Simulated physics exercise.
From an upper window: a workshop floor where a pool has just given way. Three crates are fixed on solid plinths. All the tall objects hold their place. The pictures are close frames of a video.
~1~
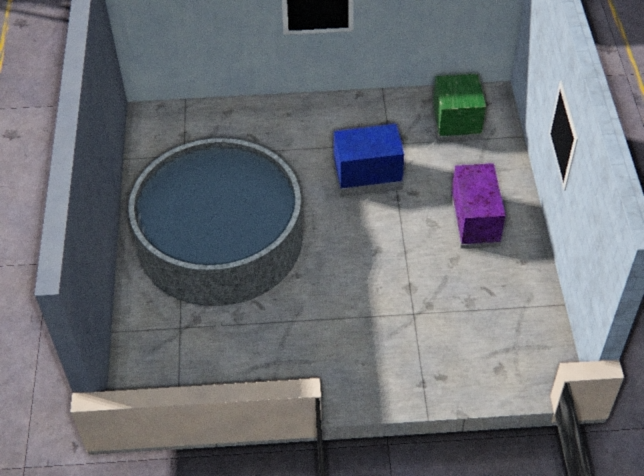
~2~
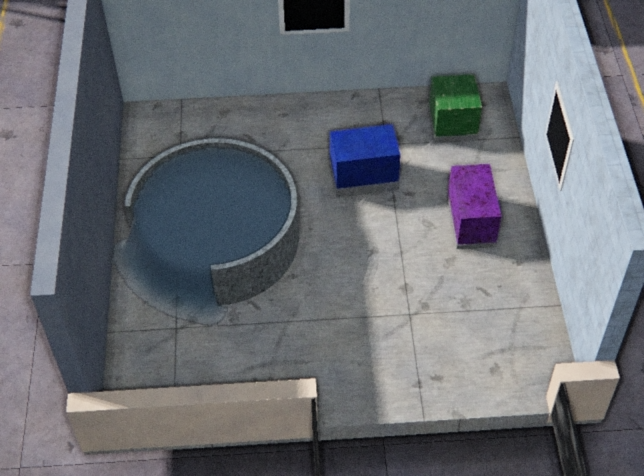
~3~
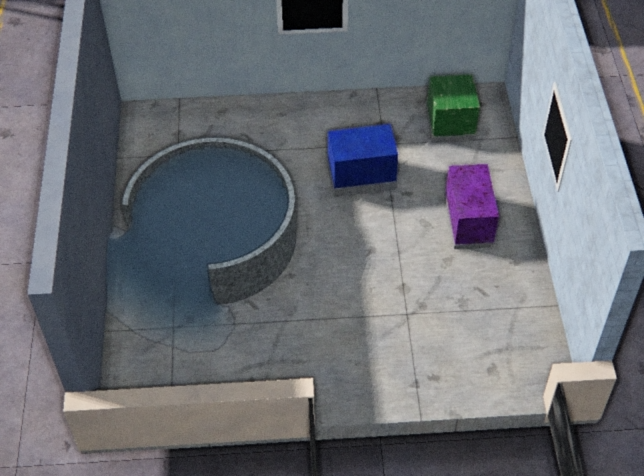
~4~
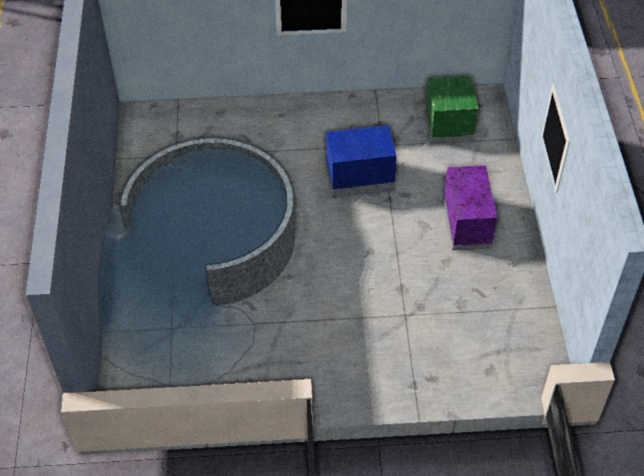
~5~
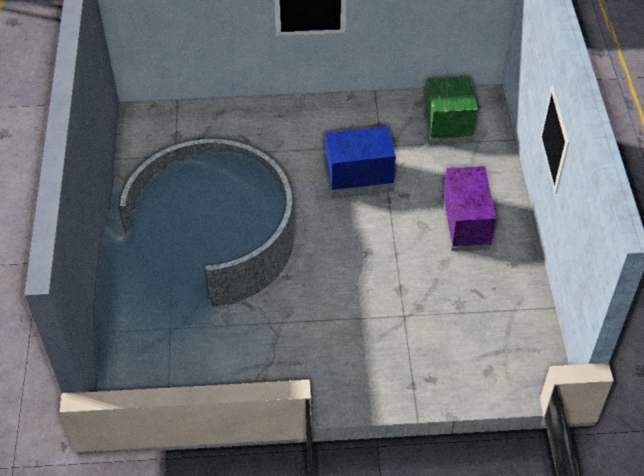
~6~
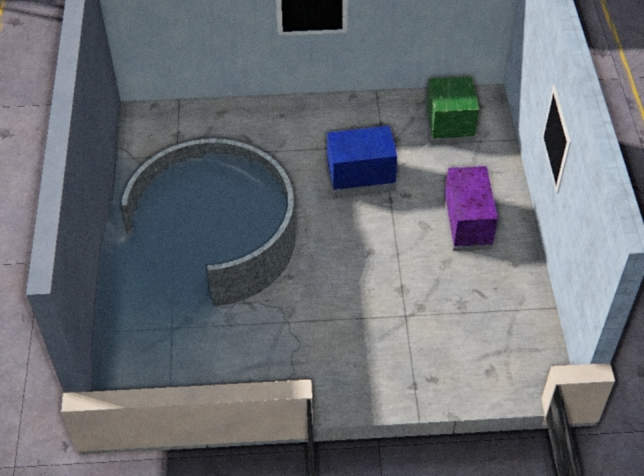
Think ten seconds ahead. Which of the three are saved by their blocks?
One by one: The blue crate stays dry; the purple crate gets wet; the green crate gets wet.
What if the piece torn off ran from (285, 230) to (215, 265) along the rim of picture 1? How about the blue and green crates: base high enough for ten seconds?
Blue keeps dry; green stays dry.
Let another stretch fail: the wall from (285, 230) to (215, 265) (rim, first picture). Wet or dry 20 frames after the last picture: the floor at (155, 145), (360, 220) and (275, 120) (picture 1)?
One after the other: Clear, clear, not flooded.
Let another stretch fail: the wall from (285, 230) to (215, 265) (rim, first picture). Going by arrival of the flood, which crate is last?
The crate marked blue.
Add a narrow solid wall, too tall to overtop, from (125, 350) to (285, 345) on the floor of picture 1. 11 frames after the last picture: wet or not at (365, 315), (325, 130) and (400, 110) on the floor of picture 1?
In turn: Covered, no water, dry.
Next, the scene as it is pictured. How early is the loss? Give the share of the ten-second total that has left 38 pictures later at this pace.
Some 50 per cent.
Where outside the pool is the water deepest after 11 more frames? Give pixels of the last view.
Close to (97, 423).
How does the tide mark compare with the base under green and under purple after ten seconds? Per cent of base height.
About 130 and 200 per cent.
A moment on, water covers 20 % of the floor; the blue crate not reached, the purple crate not reached, the green crate not reached.
Next, water covers 40 % of the floor; the blue crate not reached, the purple crate not reached, the green crate not reached.
Then, water covers 75 % of the floor; the blue crate water round its plinth, the purple crate water round its plinth, the green crate water round its plinth.
Later, water covers 95 % of the floor; the blue crate water round its plinth, the purple crate water round its plinth, the green crate water round its plinth.
In the end, water covers 100 % of the floor; the blue crate stayed above the water, the purple crate was topped, the green crate was topped.
